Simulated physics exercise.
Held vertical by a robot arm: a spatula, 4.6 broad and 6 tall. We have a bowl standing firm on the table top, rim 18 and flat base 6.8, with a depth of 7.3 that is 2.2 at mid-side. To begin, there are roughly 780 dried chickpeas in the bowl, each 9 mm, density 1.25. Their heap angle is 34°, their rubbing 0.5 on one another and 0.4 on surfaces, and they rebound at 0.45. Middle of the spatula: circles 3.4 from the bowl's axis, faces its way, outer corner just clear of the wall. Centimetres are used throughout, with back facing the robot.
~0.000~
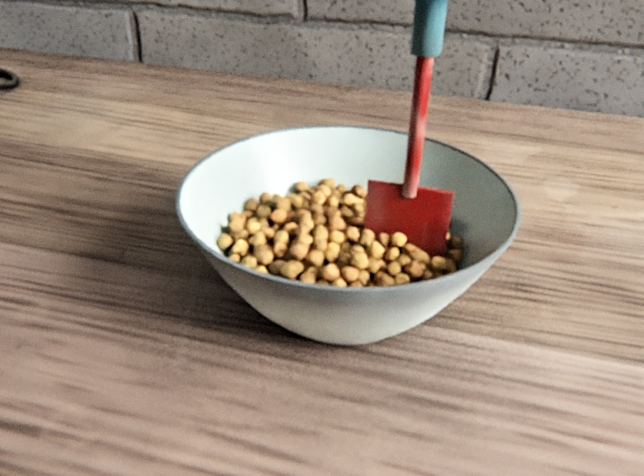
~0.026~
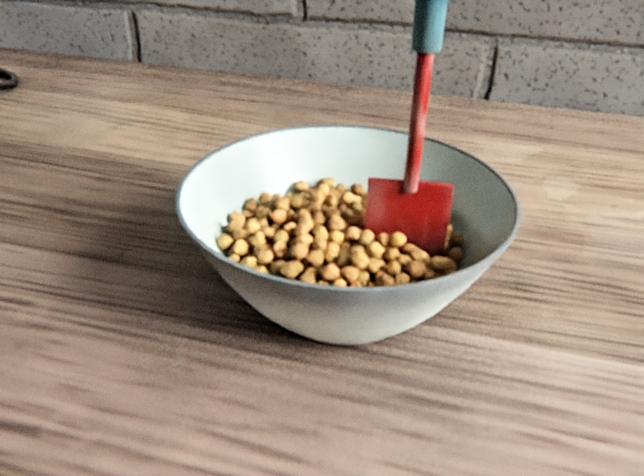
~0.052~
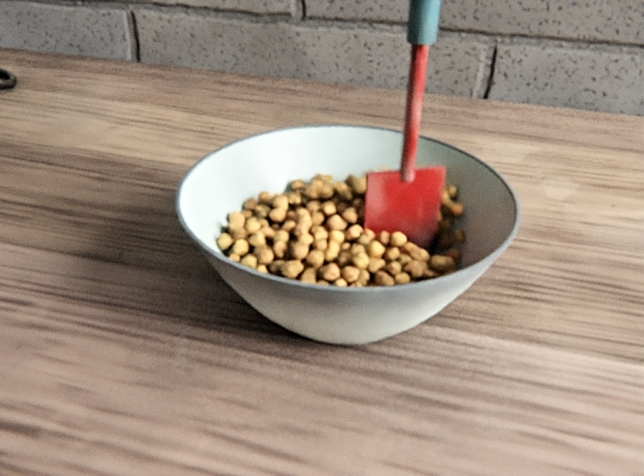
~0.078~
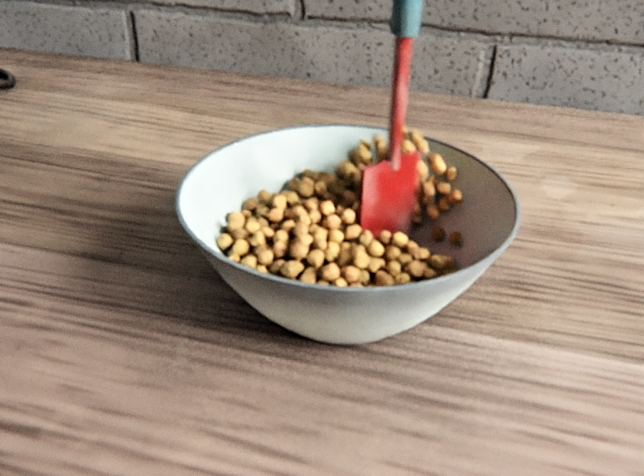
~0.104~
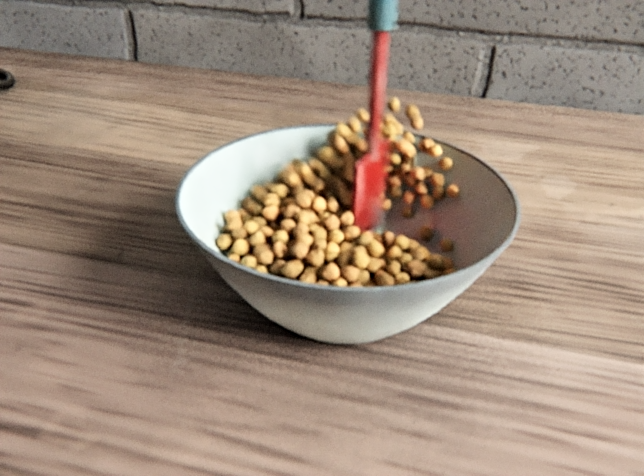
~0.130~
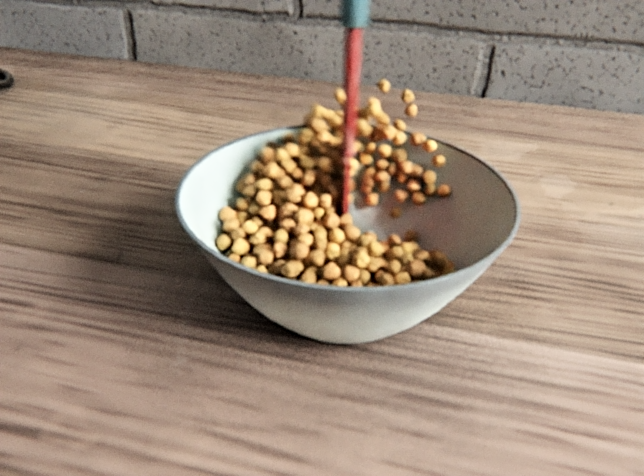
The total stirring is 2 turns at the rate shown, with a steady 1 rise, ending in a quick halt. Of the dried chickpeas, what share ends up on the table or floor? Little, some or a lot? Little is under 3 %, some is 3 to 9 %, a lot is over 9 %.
A lot.
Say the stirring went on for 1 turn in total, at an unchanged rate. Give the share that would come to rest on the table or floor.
Then about 20 per cent.
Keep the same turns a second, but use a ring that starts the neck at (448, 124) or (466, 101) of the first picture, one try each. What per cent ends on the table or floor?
Roughly 10 and 0 per cent.
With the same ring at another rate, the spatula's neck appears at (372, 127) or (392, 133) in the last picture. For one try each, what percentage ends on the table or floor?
First try: About 15 %; second try: About 5 %.
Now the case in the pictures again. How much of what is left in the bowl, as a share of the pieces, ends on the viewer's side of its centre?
50 %.
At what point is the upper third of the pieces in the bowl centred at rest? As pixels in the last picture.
Roughly pixel (378, 236).
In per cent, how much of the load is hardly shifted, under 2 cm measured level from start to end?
I'd guess close to 15 percent of the load.
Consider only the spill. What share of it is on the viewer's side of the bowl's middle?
That share is about 60 per cent.
After 0.39 s, 342° round, highest piece 10 above the table; 642 in the bowl, 78 on the table or floor, 59 in flight or on the tool.
After 0.64 s, 222° round, highest piece 9 above the table; 580 in the bowl, 183 on the table or floor, 16 in flight or on the tool.
After 0.97 s, 0° round, highest piece 7 above the table; 571 in the bowl, 207 on the table or floor, 1 in flight or on the tool.
After 1.67 s, 0° round, highest piece 7 above the table; 571 in the bowl, 208 on the table or floor.
At rest, 571 in the bowl, 208 on the table or floor. That is 27 % on the table or floor.
